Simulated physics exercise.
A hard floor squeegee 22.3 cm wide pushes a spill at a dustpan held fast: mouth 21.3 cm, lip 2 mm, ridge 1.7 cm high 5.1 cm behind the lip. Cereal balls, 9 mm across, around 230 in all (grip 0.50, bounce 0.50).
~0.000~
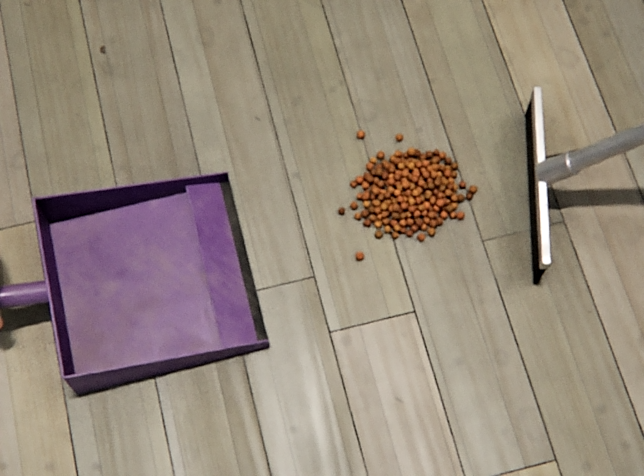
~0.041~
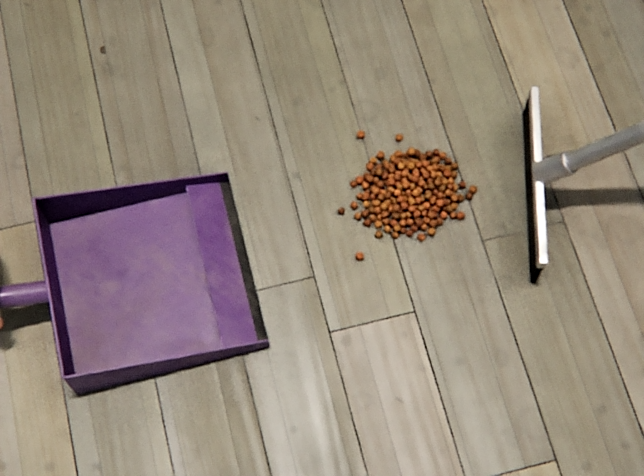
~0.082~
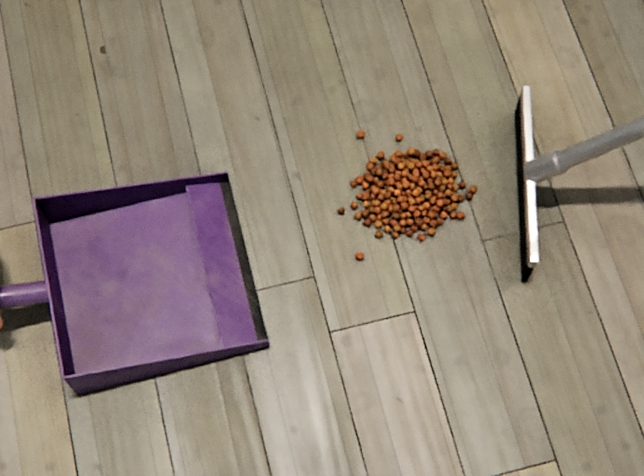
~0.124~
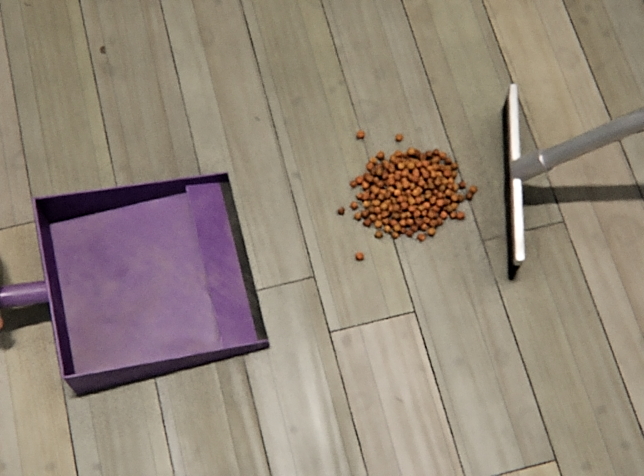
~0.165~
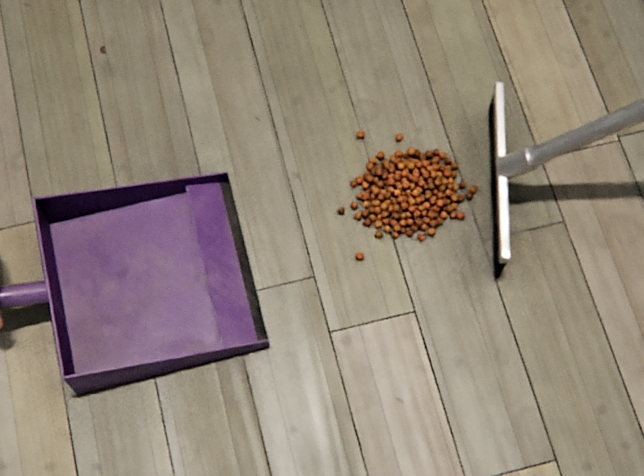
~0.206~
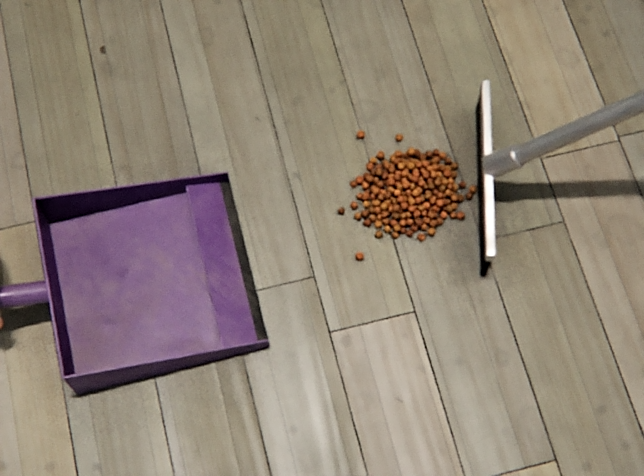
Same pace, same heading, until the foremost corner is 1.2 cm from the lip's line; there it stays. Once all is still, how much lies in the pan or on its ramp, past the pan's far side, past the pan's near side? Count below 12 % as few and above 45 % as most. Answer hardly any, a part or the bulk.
Pan: A part, far side: The bulk, near side: Hardly any.
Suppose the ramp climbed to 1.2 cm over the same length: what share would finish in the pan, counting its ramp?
Then about 20 per cent.
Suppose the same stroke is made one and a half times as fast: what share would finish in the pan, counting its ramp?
In that case some 20 per cent.
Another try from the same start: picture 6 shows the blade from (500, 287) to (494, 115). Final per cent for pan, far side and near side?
Pan 0, far 5, near 0.
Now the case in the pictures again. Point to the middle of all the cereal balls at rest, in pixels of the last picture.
Near (233, 170).
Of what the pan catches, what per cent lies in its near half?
Some 0 per cent.
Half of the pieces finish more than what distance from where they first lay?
Roughly 22 cm.
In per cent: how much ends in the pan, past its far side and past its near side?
Pan 15; far side 55; near side 0.
After 0.54 s, middle of the blade 17 cm from the lip; 0 % over the lip, far side 20 %, near side 0 %.
Then, at 0.76 s, middle of the blade 9 cm from the lip; 0 % over the lip, far side 40 %, near side 0 %.
Then, at 1.09 s, middle of the blade 4 cm from the lip; 15 % over the lip, far side 55 %, near side 0 %.
By 1.5 s all is still; pan 15 %, far side 55 %, near side 0 %, in front of the lip or behind the blade 30 %.
